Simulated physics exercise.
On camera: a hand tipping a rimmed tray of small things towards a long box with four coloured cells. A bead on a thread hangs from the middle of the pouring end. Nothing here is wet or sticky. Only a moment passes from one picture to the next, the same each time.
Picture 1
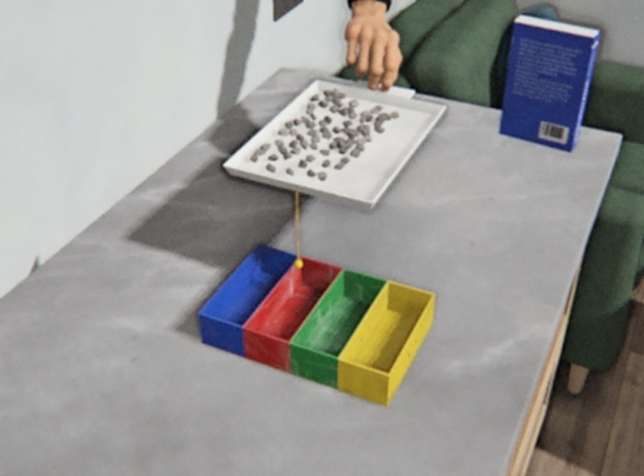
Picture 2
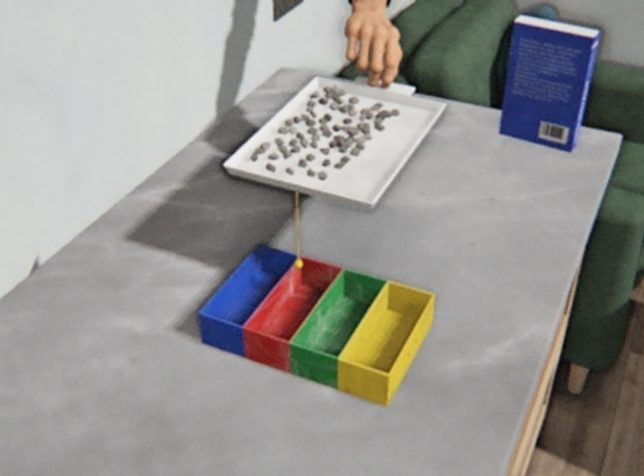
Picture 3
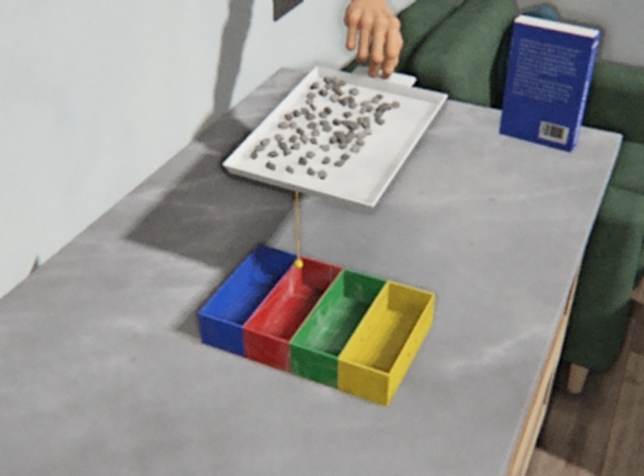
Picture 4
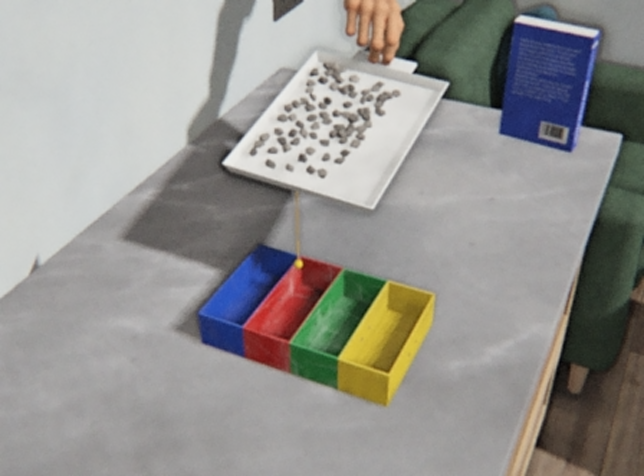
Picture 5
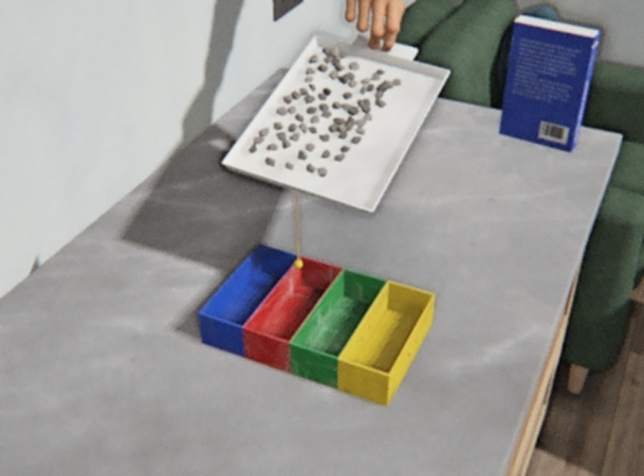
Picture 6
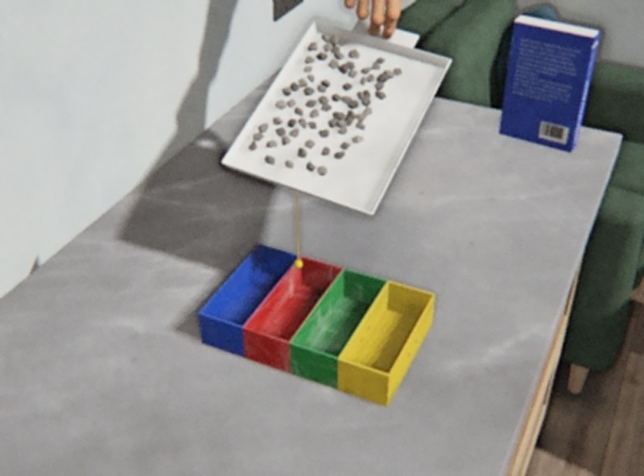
In this clip, a hand at the far end of a white tray of small grey pieces steadily raises that end, tilting the tray towards a box with blue, red, green and yellow cells, its near right corner dipping slightly.
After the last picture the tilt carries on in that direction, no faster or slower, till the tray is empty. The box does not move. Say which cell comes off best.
The green one ends fullest.
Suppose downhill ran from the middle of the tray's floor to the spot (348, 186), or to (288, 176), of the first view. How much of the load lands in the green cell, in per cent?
In turn 70 and 0 in a hundred.
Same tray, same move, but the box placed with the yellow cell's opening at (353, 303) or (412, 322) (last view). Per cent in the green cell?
The first gives 30 %, the second 50 %.
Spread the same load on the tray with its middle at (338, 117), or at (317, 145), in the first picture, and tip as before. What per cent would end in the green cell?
About 60 and 50 per cent.
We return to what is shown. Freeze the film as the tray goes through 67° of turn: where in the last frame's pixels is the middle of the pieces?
Close to (328, 197).
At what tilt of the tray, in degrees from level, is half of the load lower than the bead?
Around 85° of tilt.
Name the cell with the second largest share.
Next in line is the cell in red.
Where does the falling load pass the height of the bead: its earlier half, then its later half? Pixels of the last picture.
At about (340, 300), then at (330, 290).
Shortly afterwards, tray tipped steeply; the bulk on the tray; only a few in the green cell; near a quarter falling or outside the box.
Next, tray tipped past a quarter turn; near half in the green cell; near a quarter in the red cell; a little in the yellow cell; a little in the blue cell; only a few falling or outside the box.
Some moments later, tray tipped past a quarter turn; near half in the green cell; near a quarter in the red cell; a little in the yellow cell; a little in the blue cell; only a few falling or outside the box.
In the end, tray tipped past a quarter turn; near half in the green cell; near a quarter in the red cell; a little in the yellow cell; a little in the blue cell; only a few outside the box.
